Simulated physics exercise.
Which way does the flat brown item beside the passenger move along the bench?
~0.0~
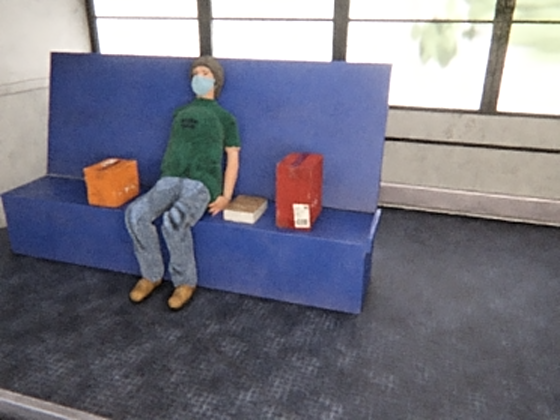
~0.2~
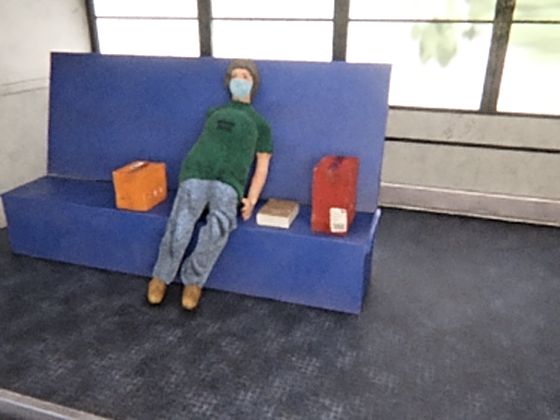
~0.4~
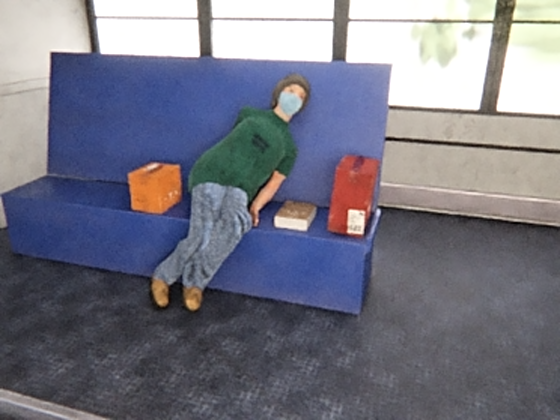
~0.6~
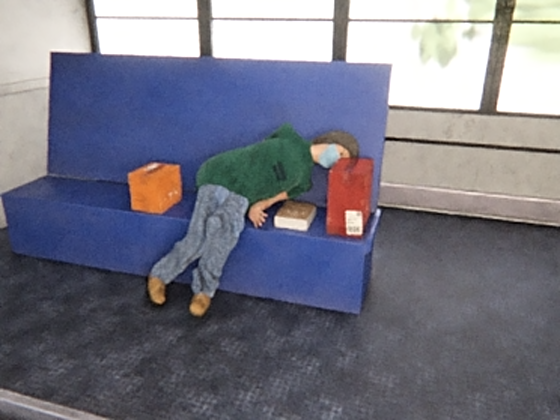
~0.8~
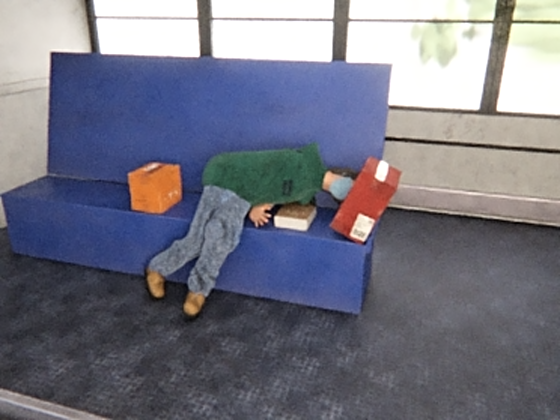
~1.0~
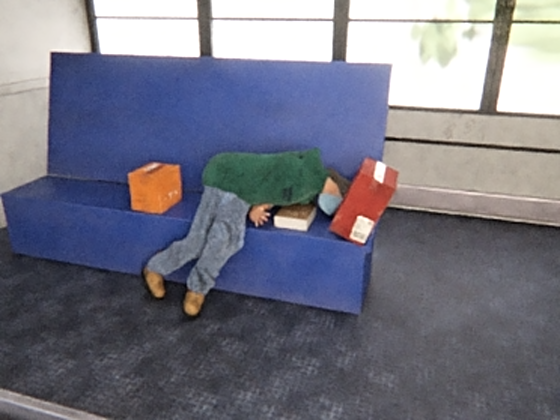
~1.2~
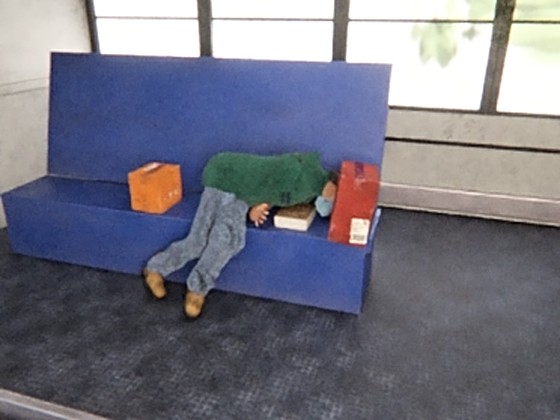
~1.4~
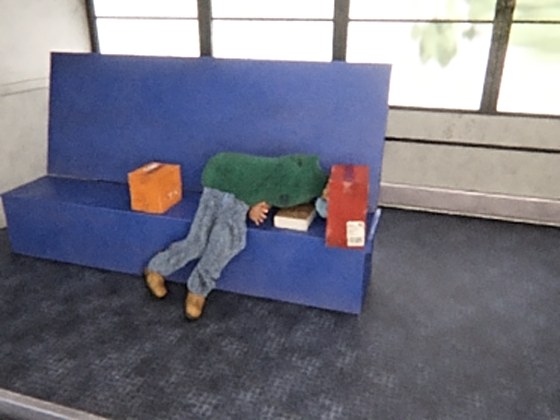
It slides to the right along the seat, then comes to rest there.
